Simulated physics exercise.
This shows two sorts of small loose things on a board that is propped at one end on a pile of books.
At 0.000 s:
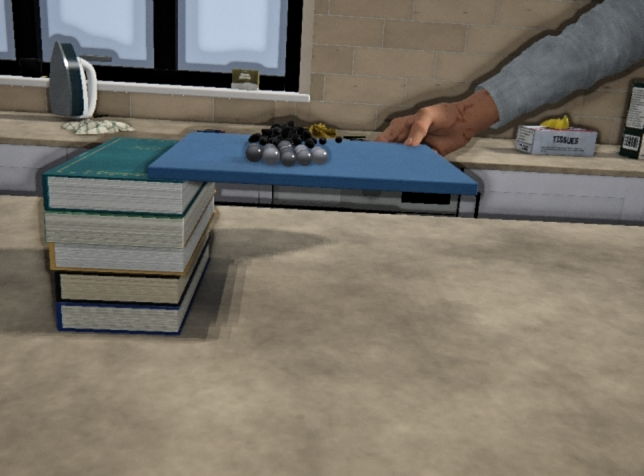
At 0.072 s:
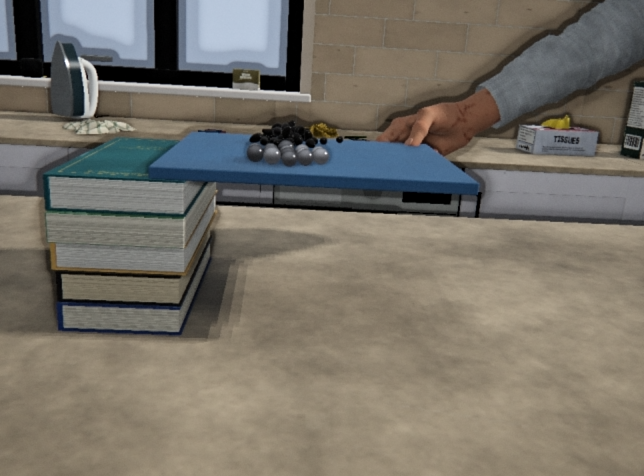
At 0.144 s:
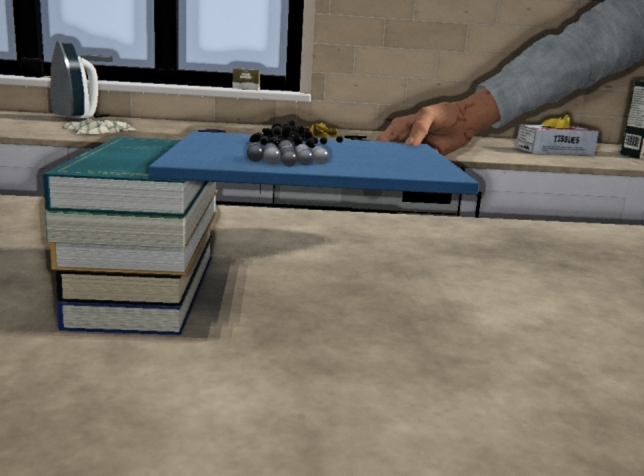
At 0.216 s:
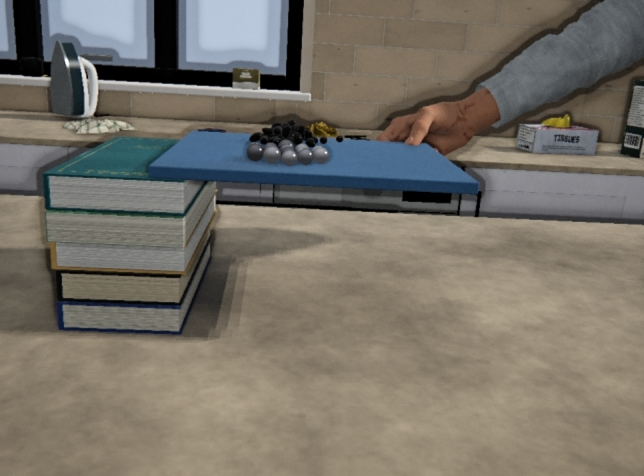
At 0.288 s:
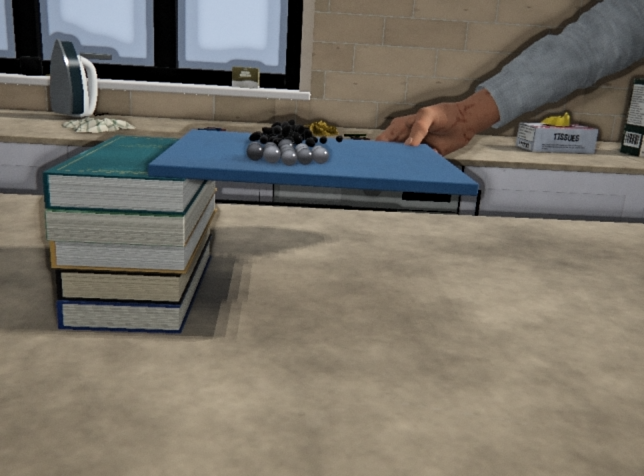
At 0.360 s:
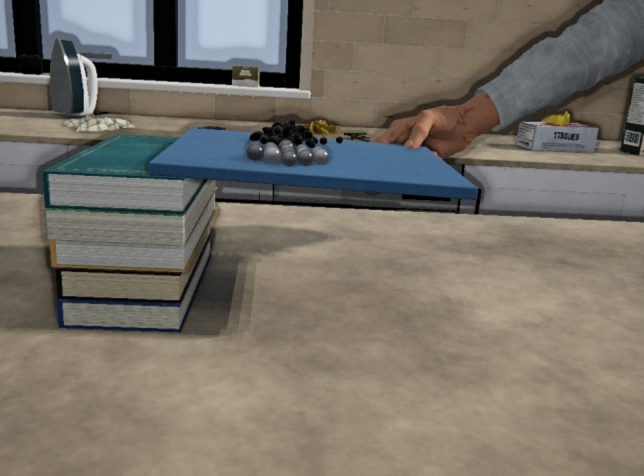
At first, a hand at the right holds one end of a blue board level, its left end resting on a tall pile of books, with grey balls in front of small black pieces. The board stays nearly still, then the hand lowers its right end very slightly, while both batches stay put.
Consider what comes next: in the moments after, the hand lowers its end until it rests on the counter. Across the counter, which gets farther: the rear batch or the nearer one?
The nearer one.
By 0.68 s, board sloping at 12°; near batch every one still on the board; far batch every one still on the board.
By 1.08 s, board sloping at 26°; near batch mostly less than half a board's length out; far batch every one still on the board.
By 1.52 s, board resting at 35°; near batch mostly up to a board's length out; far batch mostly at the foot of the board.
When it is over (3.4 s), board resting at 35°; near batch mostly more than two board lengths out, roughly two thirds gone off the counter; far batch mostly at the foot of the board; the near batch has gone farther.
